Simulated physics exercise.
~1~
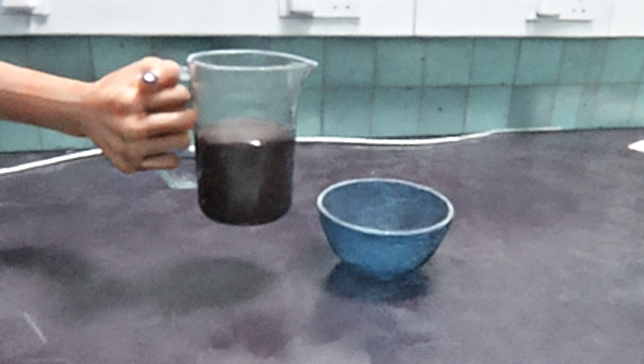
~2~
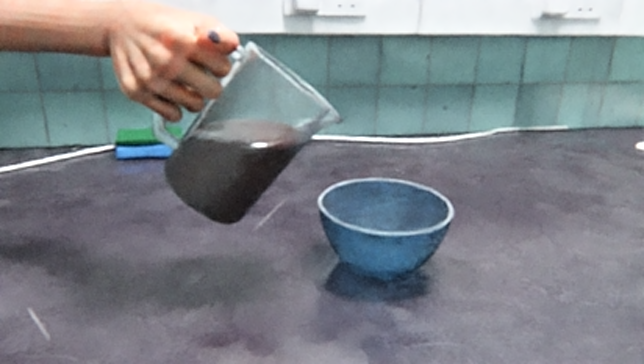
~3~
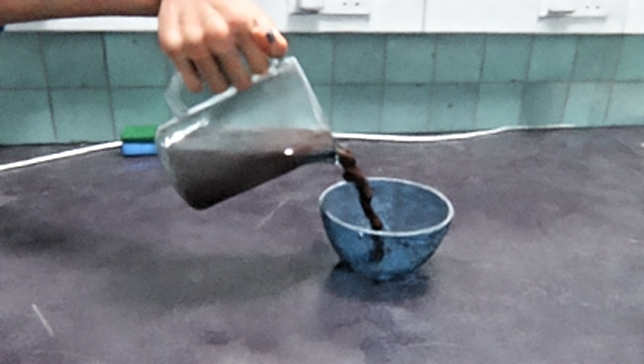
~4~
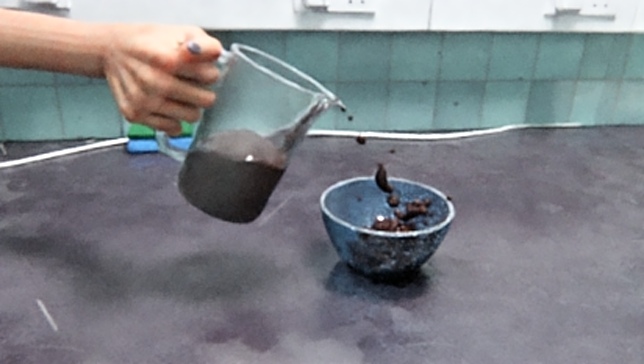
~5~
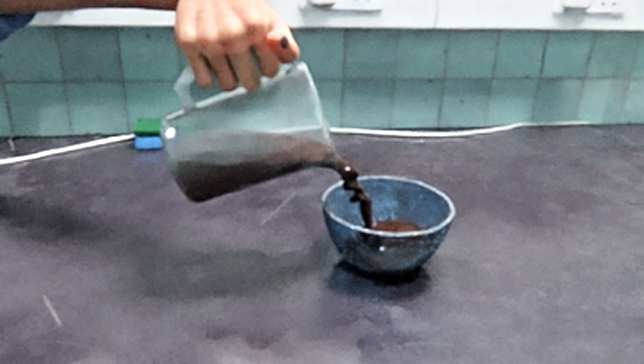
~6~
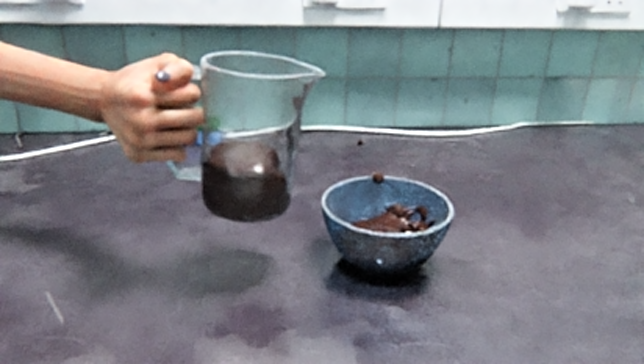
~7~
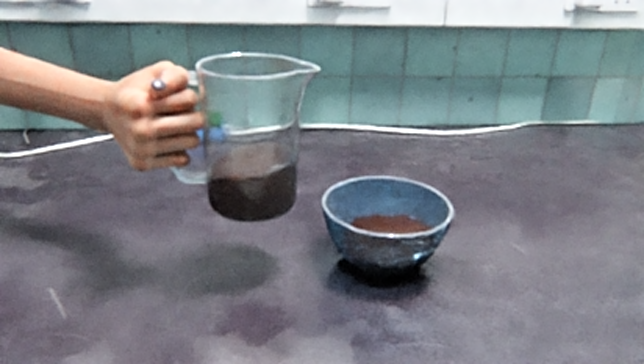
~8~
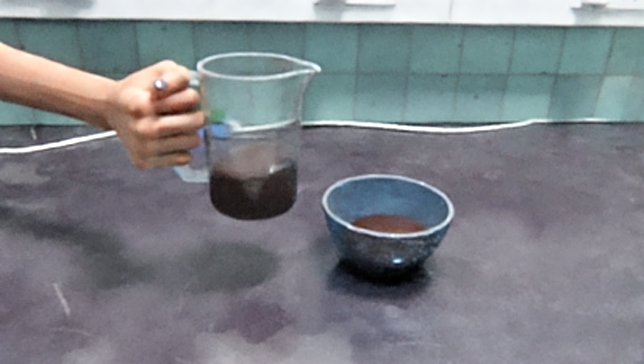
A hand tilting a clear pitcher twice to pour dark liquid into a blue bowl, then holding it upright, still partly full.
